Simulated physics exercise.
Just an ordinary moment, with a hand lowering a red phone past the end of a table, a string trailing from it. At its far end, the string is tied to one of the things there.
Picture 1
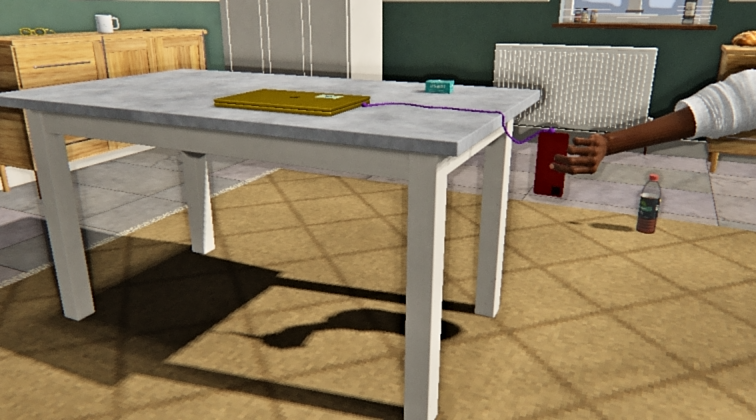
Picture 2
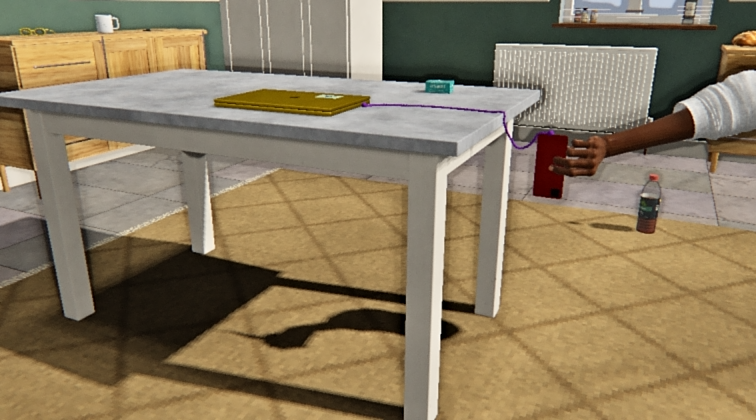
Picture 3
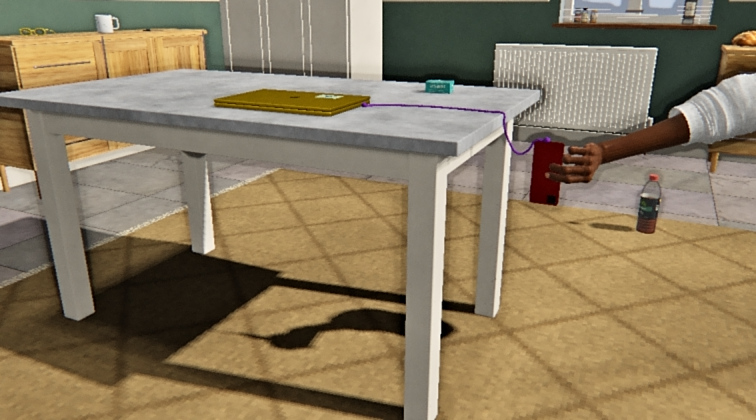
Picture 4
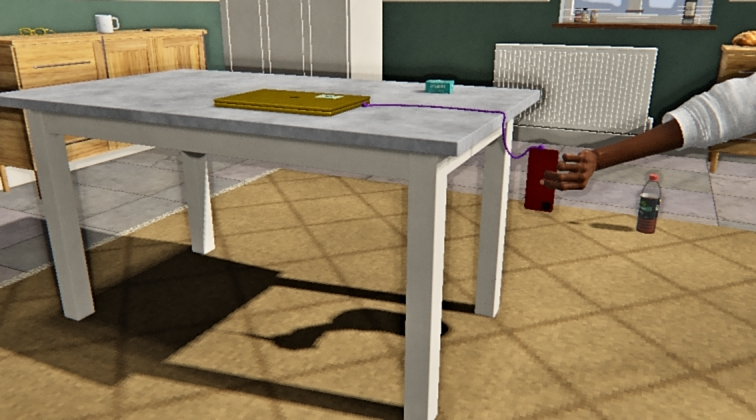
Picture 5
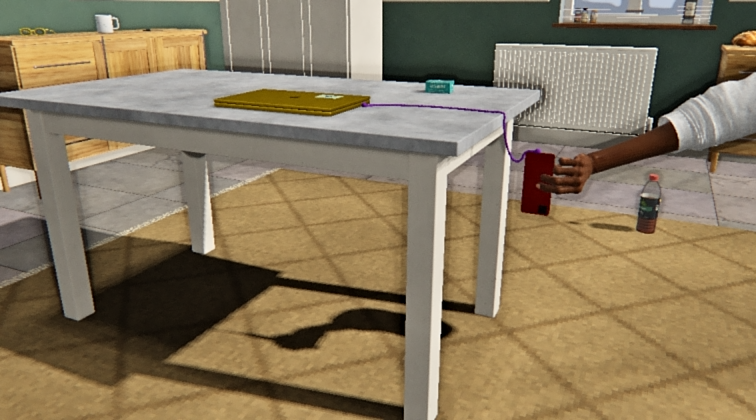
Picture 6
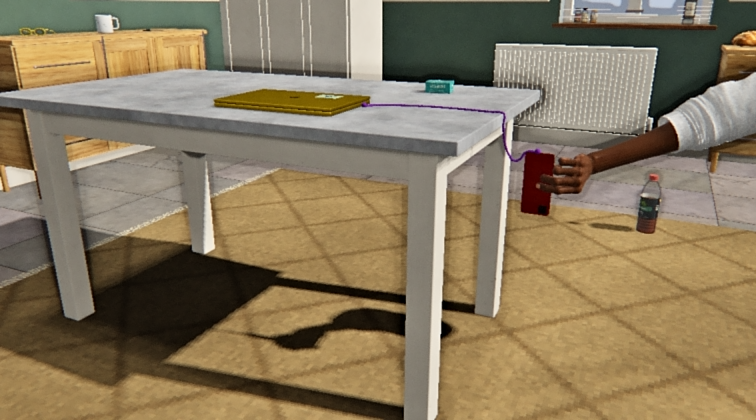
In a kitchen with a patterned tan floor, seen from a fixed view slightly above a pale grey-topped table, cabinets and a white radiator line the back. A closed yellow laptop and a small turquoise box lie on the table, a bottle stands on the floor at right, and a purple string runs from laptop to red phone. A hand holding the phone beyond the table's right edge lowers it slightly, drifting left, then barely moves.
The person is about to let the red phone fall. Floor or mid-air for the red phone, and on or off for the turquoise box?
The red phone is held aloft; the turquoise box is left in place.
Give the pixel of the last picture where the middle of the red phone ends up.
Roughly at (458, 227).
Then, 0.72 s on from there, phone off the ground near (465, 226); laptop in place; box in place.
Then, 1.62 s on from there, phone off the ground near (451, 229); laptop shifted a little; box in place.
In the end, phone off the ground near (458, 227); laptop shifted a little; box in place. The red phone ends up dangling and the turquoise box keeps its place.
